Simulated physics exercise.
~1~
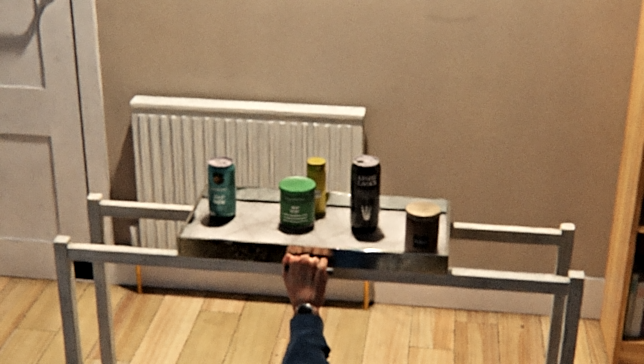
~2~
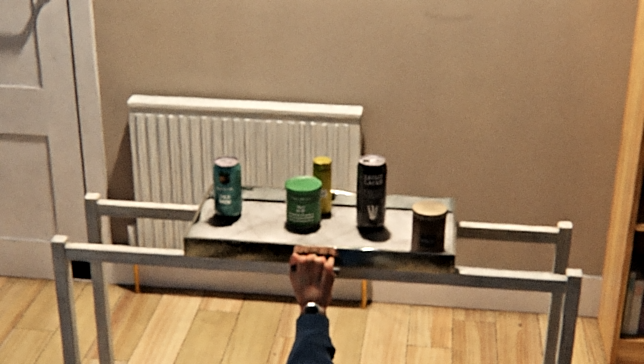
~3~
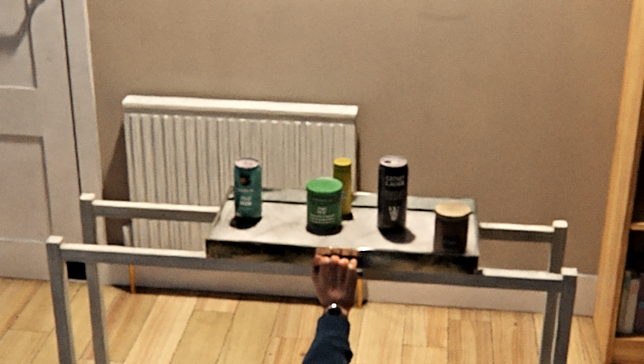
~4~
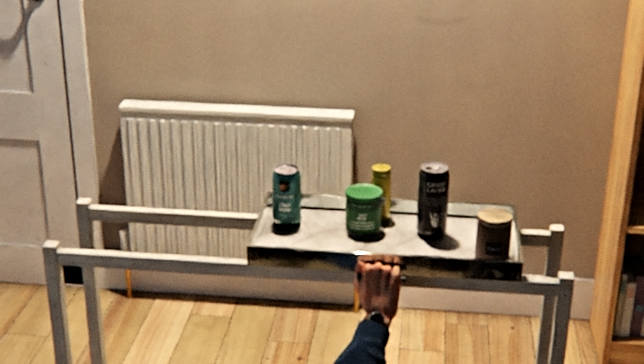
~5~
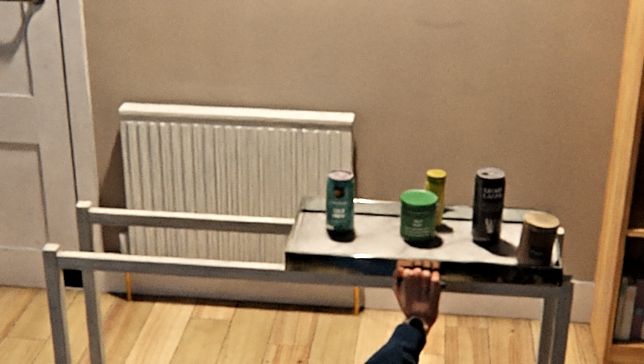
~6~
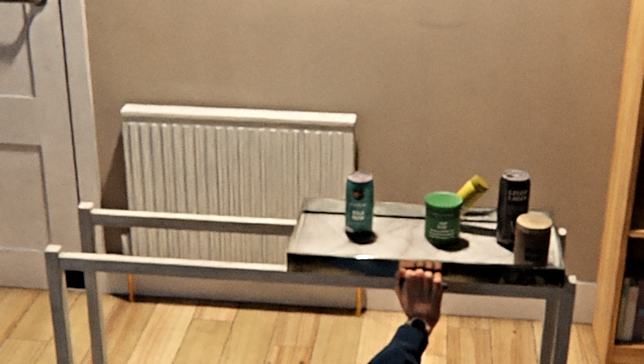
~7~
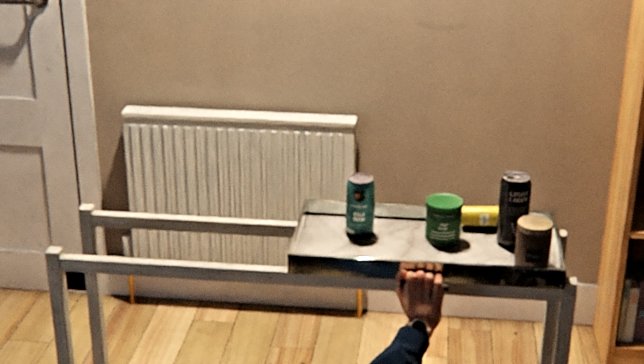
We see a hand push a tray holding two tall cans, a green tin, a yellow shaker and a brown jar rightward along a metal frame until it stops at the right end, where the yellow shaker tips onto its side while the others stay upright.
